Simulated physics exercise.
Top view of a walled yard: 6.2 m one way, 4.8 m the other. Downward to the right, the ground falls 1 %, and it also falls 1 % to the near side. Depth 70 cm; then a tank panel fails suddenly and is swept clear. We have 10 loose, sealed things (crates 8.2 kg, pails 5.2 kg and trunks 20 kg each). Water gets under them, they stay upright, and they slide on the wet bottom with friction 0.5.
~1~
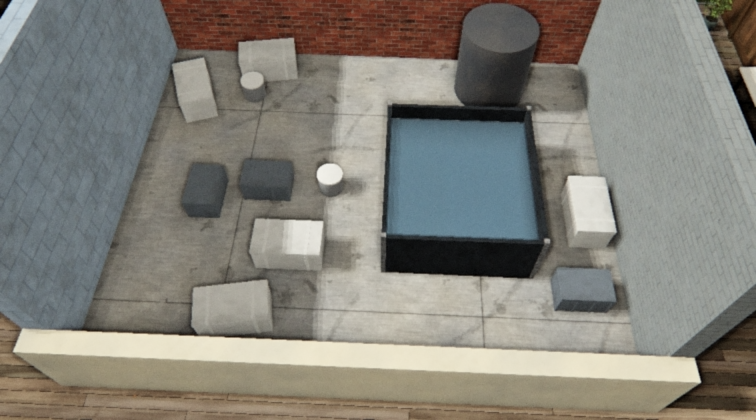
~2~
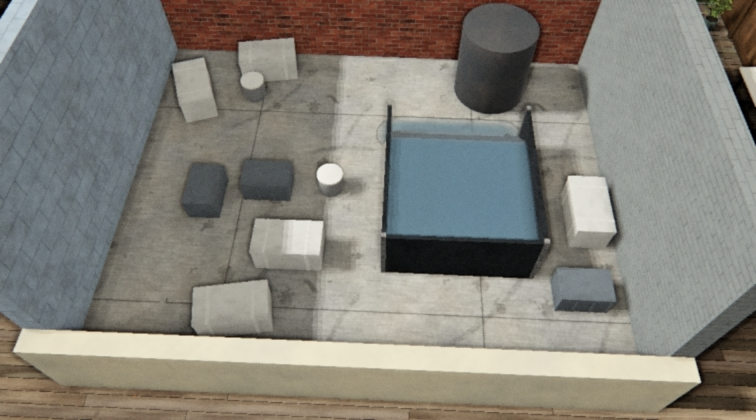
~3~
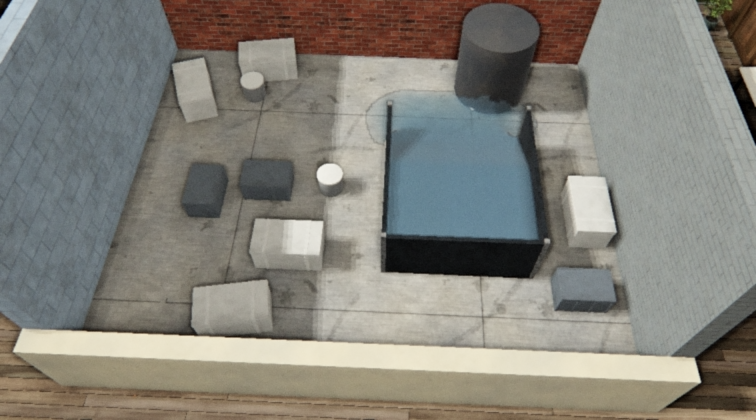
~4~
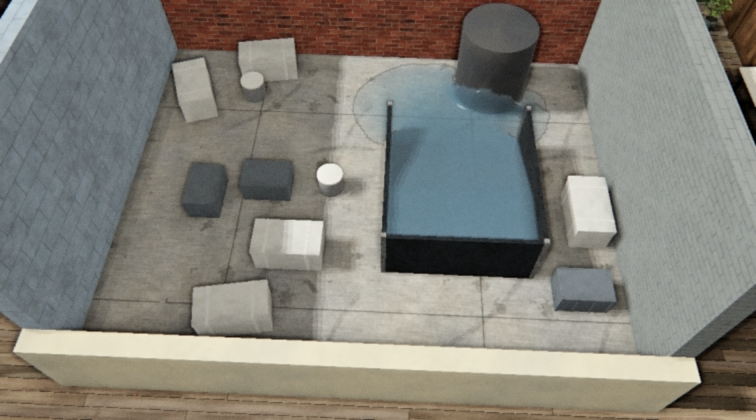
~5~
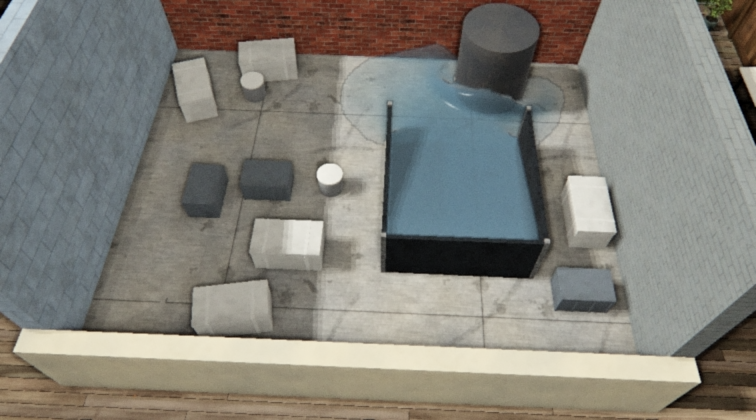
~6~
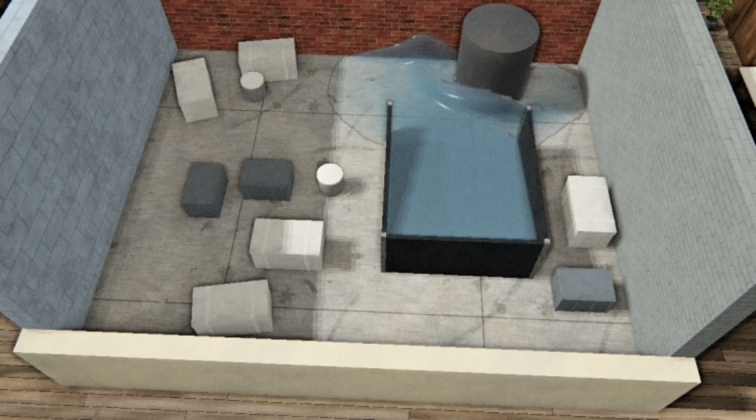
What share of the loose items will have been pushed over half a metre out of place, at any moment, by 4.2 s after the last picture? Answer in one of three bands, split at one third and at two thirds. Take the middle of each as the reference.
One to two thirds.
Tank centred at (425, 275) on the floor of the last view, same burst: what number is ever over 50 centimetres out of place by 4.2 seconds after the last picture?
In that case the number is 7.
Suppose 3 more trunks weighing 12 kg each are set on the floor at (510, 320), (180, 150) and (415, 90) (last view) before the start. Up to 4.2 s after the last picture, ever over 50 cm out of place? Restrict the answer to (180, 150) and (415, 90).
Beyond it, beyond it.
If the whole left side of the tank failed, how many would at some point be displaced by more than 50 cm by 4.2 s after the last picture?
That would give 8.
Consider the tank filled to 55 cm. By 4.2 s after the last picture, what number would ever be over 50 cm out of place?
That would make 6 of them.
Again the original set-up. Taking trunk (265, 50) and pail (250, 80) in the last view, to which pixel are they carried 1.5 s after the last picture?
About (206, 48) for the first and (208, 98) for the second.
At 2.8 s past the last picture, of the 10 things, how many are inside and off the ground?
At that point I count 2.
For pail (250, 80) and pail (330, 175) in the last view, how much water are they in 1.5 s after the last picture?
First roughly 9 cm, second roughly 0 cm.
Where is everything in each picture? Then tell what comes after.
In the first frame, a crate at (586, 284) rests on the ground; a pail at (252, 80) rests on the ground; 3.2 m2 under water; 0 of 10 have shifted.
In the second frame, a crate at (586, 284) rests on the ground; a pail at (252, 80) rests on the ground; 4.2 m2 under water; 0 of 10 have shifted.
In the third frame, a crate at (586, 284), on the bottom; a pail at (252, 80) rests on the ground; water covers 5.2 m2; 0 of 10 have shifted.
In the fourth frame, a crate at (586, 284), on the bottom; a pail at (252, 80) rests on the ground; water covers 6.2 m2; 0 of 10 have shifted.
In the fifth frame, a crate at (586, 284) rests on the ground; a pail at (252, 80), on the bottom; water covers 7.1 m2; 0 of 10 have shifted.
In the sixth frame, a crate at (586, 284), on the bottom; a pail at (252, 80), on the bottom; 7.8 m2 under water; 0 of 10 have shifted.
Then, 0.4 s after the last picture 0 of 10 are over 50 cm from their spots; 0 afloat.
Then, 1.5 s after the last picture 2 of 10 are over 50 cm from their spots; 1 afloat.
Then, 2.8 s after the last picture 5 of 10 are over 50 cm from their spots; 2 afloat.
Then, 4.2 s after the last picture 6 of 10 are over 50 cm from their spots, and 6 have been at some point; 6 afloat.
